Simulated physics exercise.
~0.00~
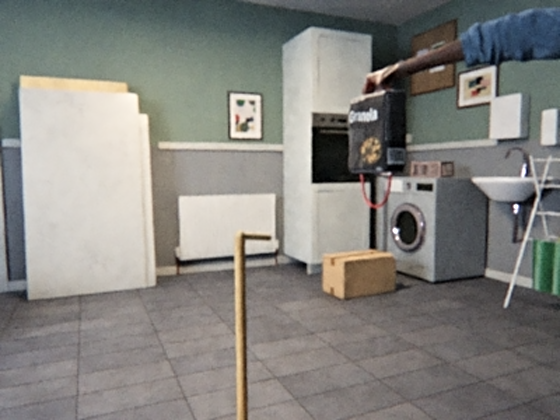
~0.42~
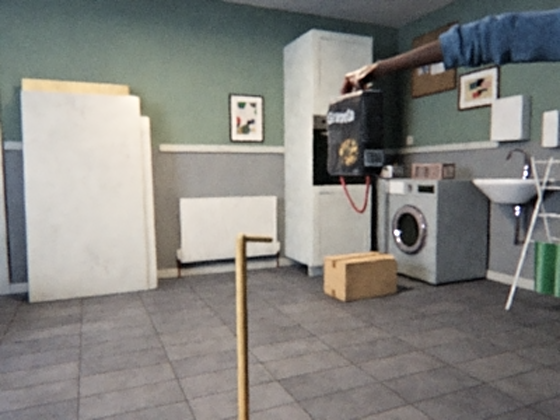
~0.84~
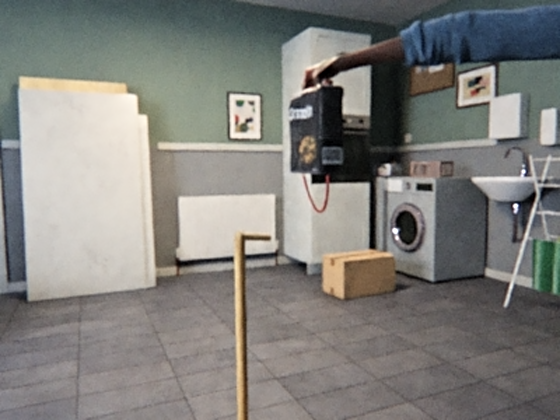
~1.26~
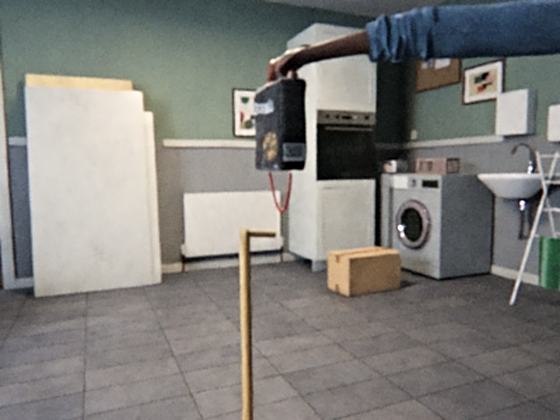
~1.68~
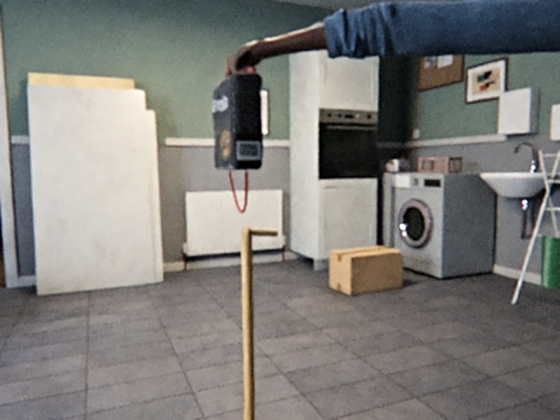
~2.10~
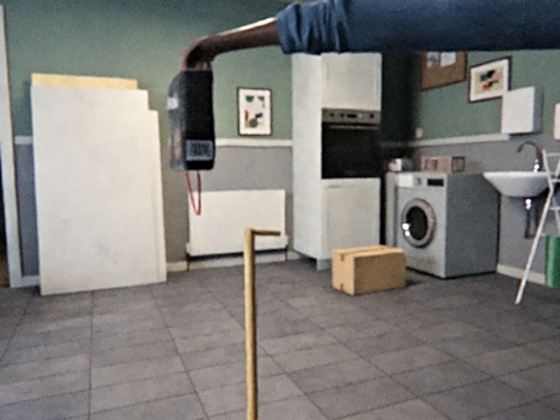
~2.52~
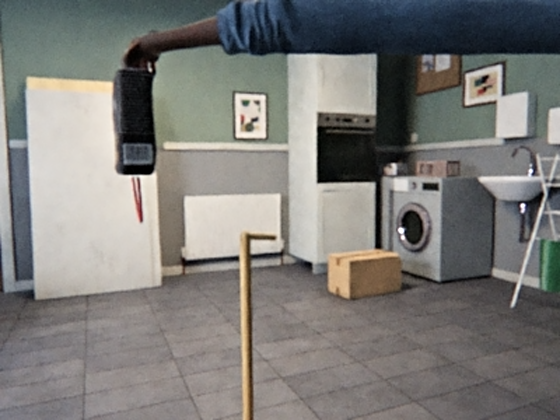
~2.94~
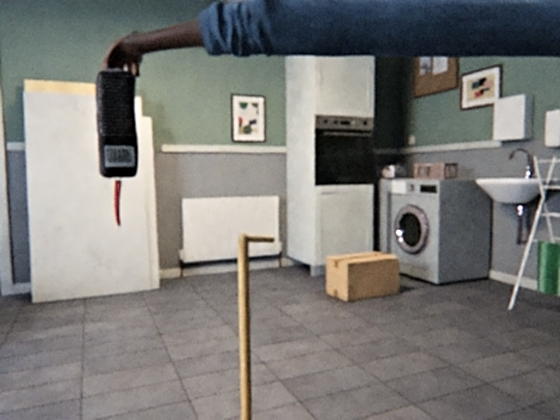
A black bag with a red loop hanging beneath it dangles from the hand of a blue-sleeved arm reaching in from the right. The slightly swaying view looks across a grey-tiled room with green and grey walls, where a thin, tan post with a short bar at its top stands in the foreground. Behind it are white panels at left, a radiator, an oven cabinet, a cardboard box, a washing machine and a sink. The arm carries the bag steadily left, over the post and beyond. The loop passes without catching, and the bag ends hanging freely before the white panels.
